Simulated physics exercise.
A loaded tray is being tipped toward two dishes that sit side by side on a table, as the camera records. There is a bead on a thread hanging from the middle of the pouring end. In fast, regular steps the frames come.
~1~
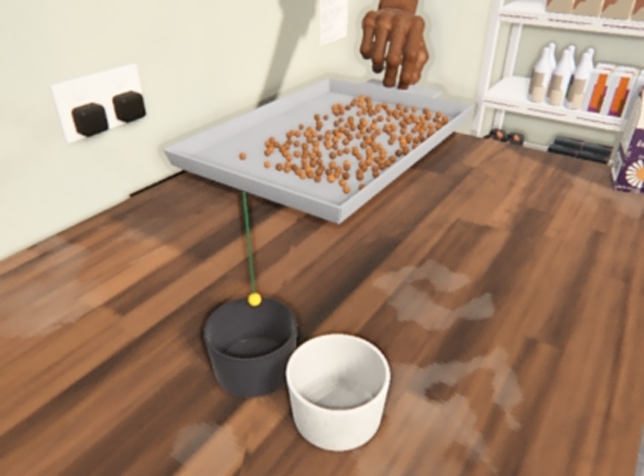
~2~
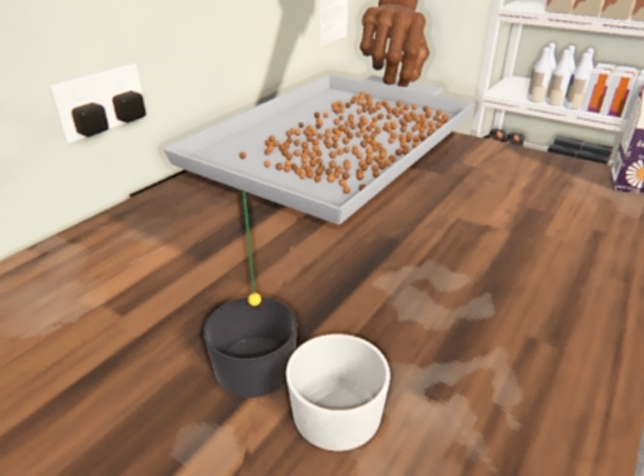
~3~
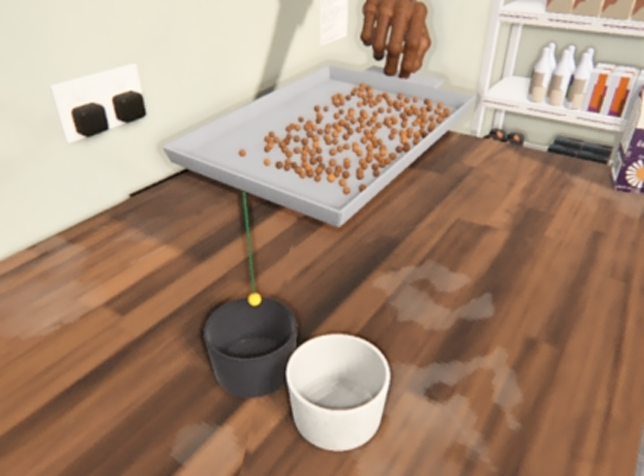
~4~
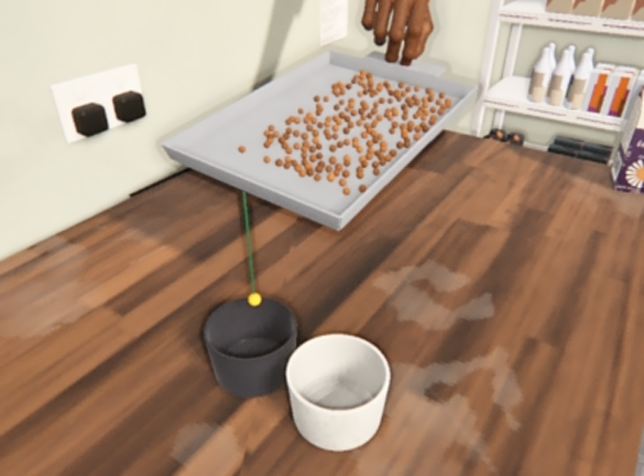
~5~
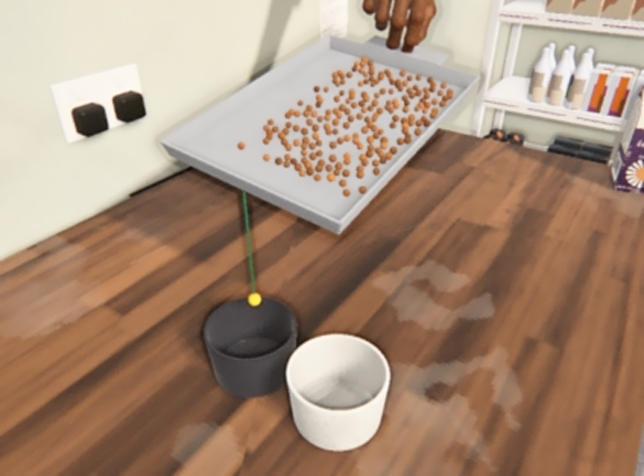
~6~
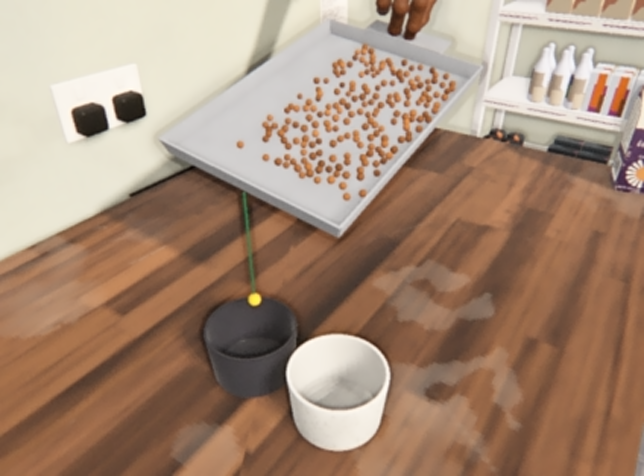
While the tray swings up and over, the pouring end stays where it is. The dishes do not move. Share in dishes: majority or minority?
Majority.
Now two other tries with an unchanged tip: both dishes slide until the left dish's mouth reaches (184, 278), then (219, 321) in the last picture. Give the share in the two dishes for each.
About 0% on the first try and 60% on the second.
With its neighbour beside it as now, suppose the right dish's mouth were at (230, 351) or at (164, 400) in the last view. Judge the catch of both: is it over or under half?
First shift, a minority share; second shift, a minority share.
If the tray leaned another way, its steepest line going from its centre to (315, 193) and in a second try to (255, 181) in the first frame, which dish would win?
1: The dish to the right. 2: The dish to the left.
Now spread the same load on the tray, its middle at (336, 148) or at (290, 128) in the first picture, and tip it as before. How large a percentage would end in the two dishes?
You'd get 80 % the first time and 70 % the second.
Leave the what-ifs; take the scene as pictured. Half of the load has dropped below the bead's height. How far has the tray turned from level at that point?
It is at around 95 degrees by then.
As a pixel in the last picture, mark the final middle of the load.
Close to (335, 401) in the last picture.
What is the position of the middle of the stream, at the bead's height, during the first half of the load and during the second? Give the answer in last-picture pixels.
About (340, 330) to begin with, then about (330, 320).
Soon, tray tipped steeply; nearly all on the tray; a stray few in the right dish; a stray few outside both; a stray few in the air.
A while on, tray tipped right over; about half on the tray; about a third in the right dish; a stray few in the left dish; a stray few outside both; about a quarter in the air.
Towards the end, tray tipped past a quarter turn; most in the right dish; a stray few in the left dish; about a quarter outside both.
Finally, tray tipped past a quarter turn; most in the right dish; a stray few in the left dish; about a quarter outside both.
